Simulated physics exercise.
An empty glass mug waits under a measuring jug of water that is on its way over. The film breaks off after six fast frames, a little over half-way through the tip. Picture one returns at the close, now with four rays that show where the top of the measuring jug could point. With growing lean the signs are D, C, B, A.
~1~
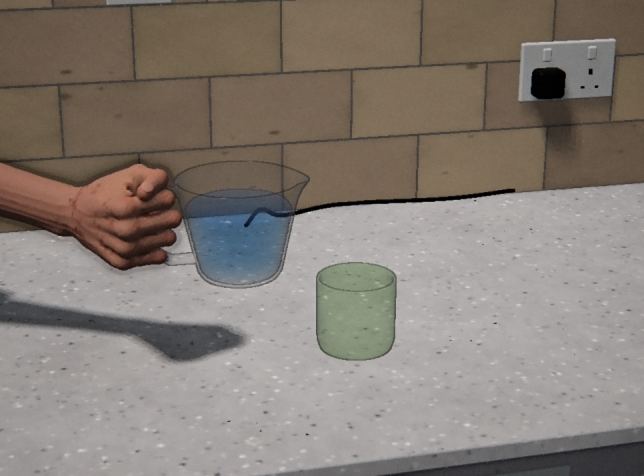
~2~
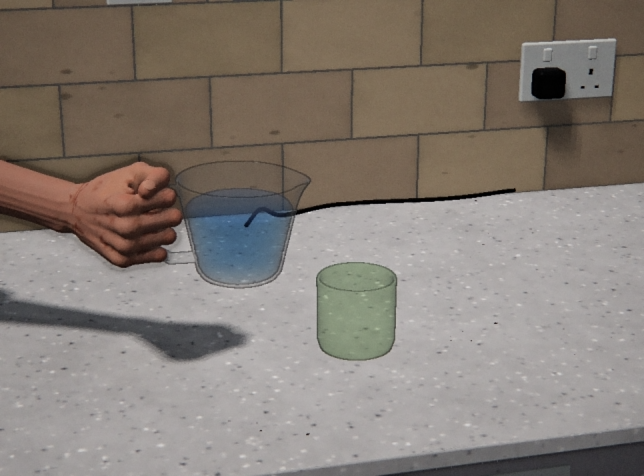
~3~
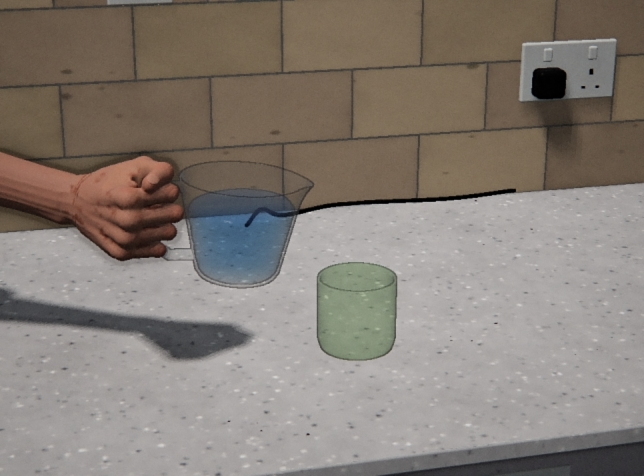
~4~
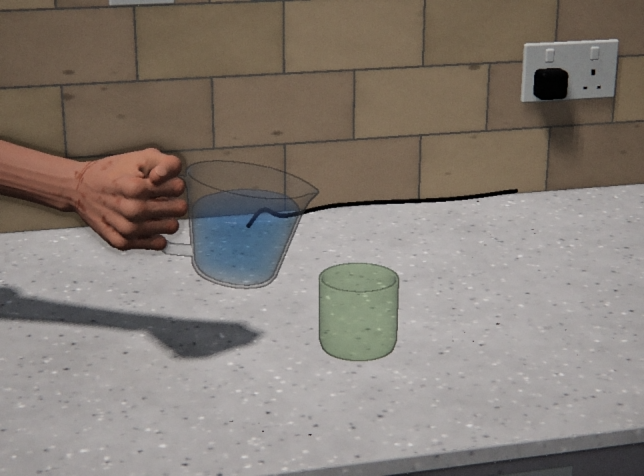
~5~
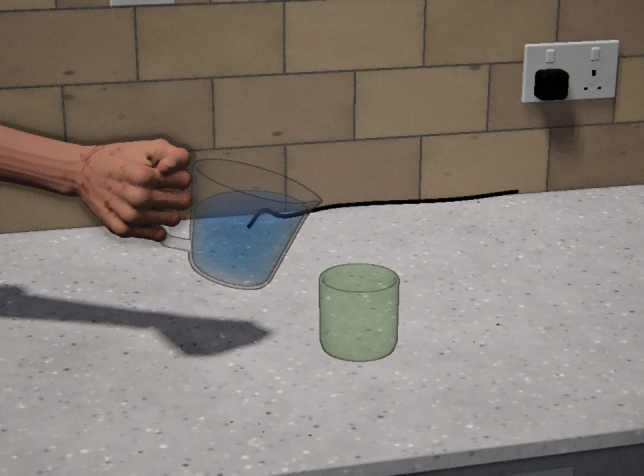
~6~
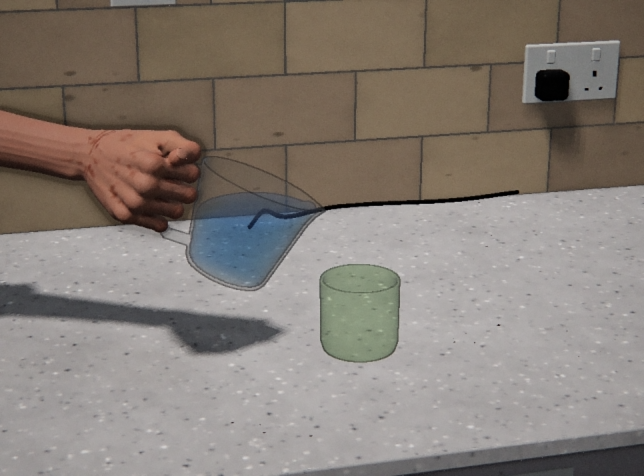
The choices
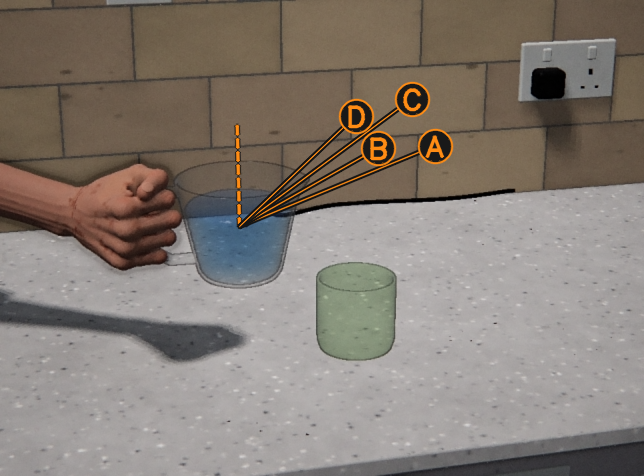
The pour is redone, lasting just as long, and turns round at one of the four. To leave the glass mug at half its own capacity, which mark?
Line D does it best.
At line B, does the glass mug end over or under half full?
Over half.
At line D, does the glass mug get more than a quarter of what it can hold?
Yes, clearly.
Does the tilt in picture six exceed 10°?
Yes, it does.
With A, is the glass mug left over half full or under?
Over.
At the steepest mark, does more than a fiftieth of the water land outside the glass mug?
Yes.
In orange, A at (419, 152); B at (363, 156); C at (398, 108); D at (343, 127).
With A, the glass mug is filled to the brim; 11 % of the water is spilt.
With B, the glass mug ends with about 96 % of what it can hold.
With C, the glass mug ends with about 75 % of what it can hold.
With D, the glass mug ends with about 51 % of what it can hold.
